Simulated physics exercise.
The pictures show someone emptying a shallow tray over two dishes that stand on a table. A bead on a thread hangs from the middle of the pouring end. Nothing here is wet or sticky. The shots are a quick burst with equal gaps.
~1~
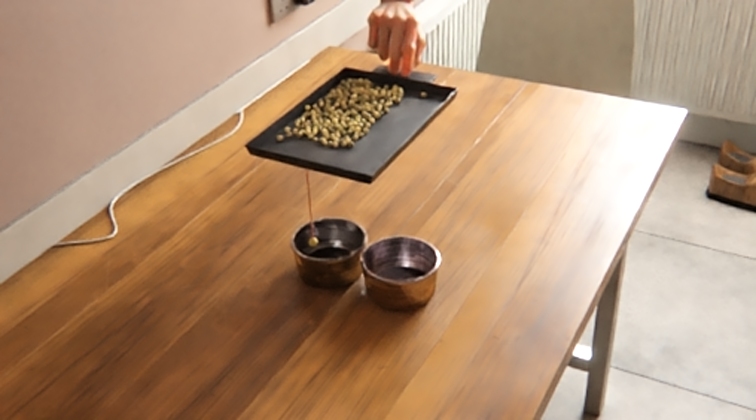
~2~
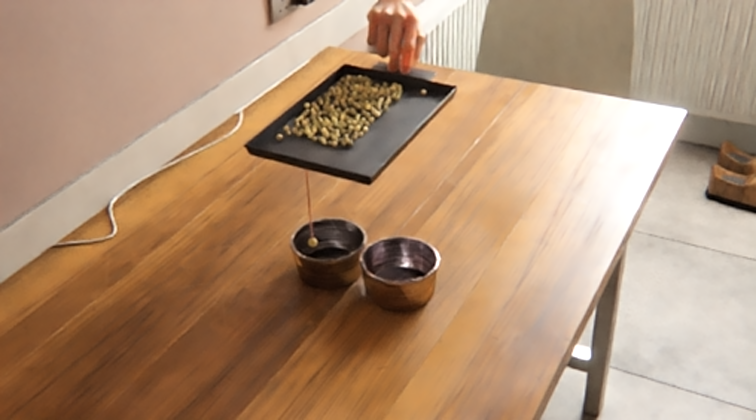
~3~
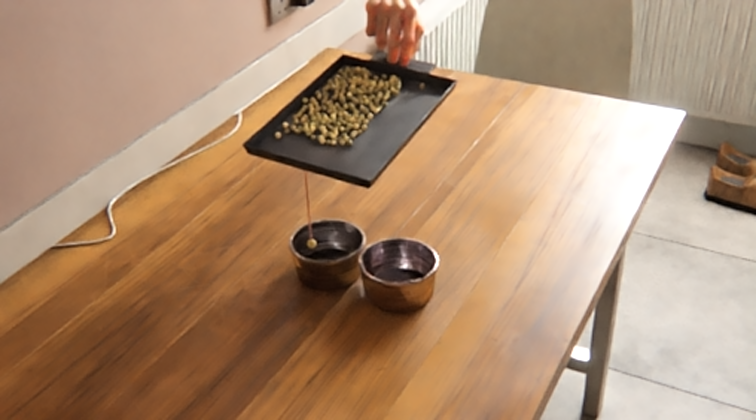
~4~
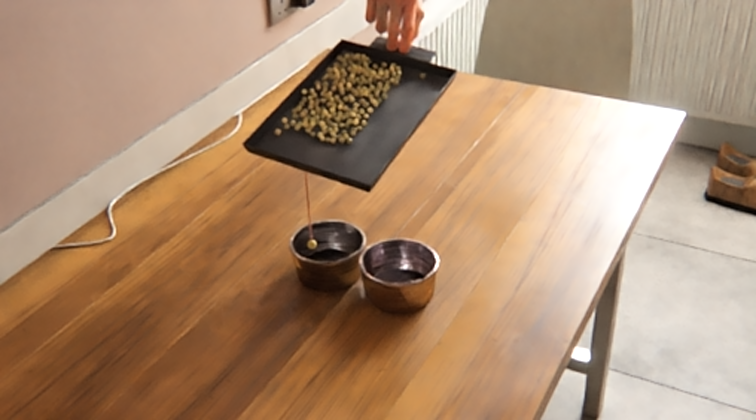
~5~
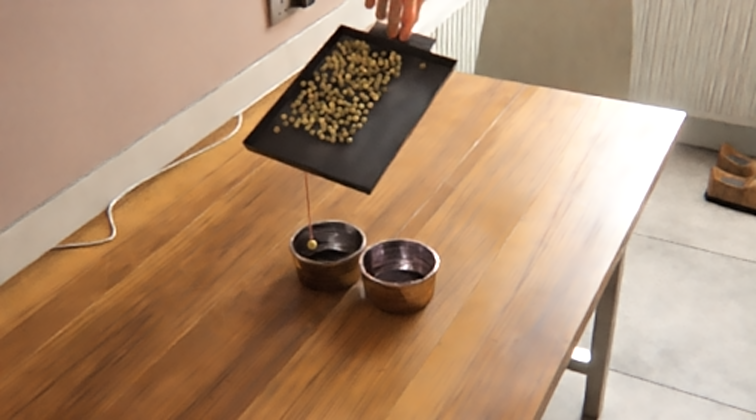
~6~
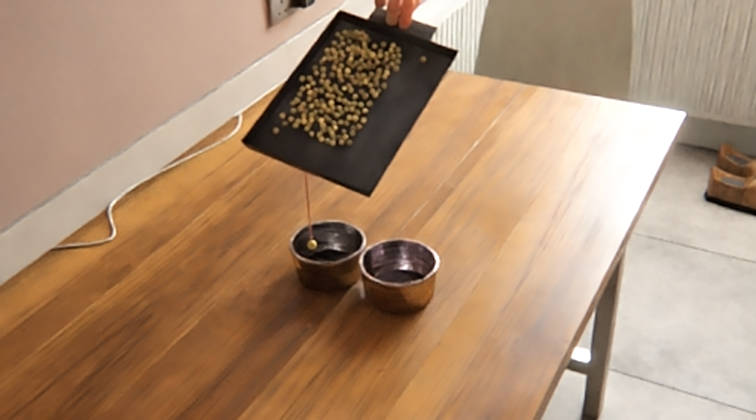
In the video, a hand holds a dark shallow tray of small, round, greenish-brown beans above two dishes on a wooden table, gradually raising its far end and tilting it more steeply, with the pouring end's right corner dipping slightly.
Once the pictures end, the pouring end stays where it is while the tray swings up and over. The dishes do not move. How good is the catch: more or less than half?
Together they catch less than half.
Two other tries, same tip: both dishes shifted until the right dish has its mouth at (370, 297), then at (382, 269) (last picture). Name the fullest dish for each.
At the first place the dish on the right, at the second right.
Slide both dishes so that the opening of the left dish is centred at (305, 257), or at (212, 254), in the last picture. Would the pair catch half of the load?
The first try: Most of it. The second: The smaller part.
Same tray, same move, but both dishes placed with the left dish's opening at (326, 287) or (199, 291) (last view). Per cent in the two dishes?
In turn 50 and 0 in a hundred.
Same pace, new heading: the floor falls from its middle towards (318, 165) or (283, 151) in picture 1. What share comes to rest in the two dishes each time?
Near 0 % and 0 %.
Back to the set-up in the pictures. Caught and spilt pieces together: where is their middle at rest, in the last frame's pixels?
Close to (362, 338).
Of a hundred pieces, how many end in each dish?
For the left dish some 0 %, for the right dish some 30 %.
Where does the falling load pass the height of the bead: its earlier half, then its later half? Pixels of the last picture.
Early half (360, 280), late half (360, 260).
Shortly afterwards, tray tipped steeply; near half on the tray; only a few in the right dish; a little outside both; near half in the air.
Next, tray tipped past a quarter turn; a little on the tray; a little in the right dish; near two thirds outside both; a little in the air.
Some moments later, tray tipped past a quarter turn; near a quarter in the right dish; the bulk outside both.
In the end, tray tipped past a quarter turn; near a quarter in the right dish; none at all in the left dish; the bulk outside both.
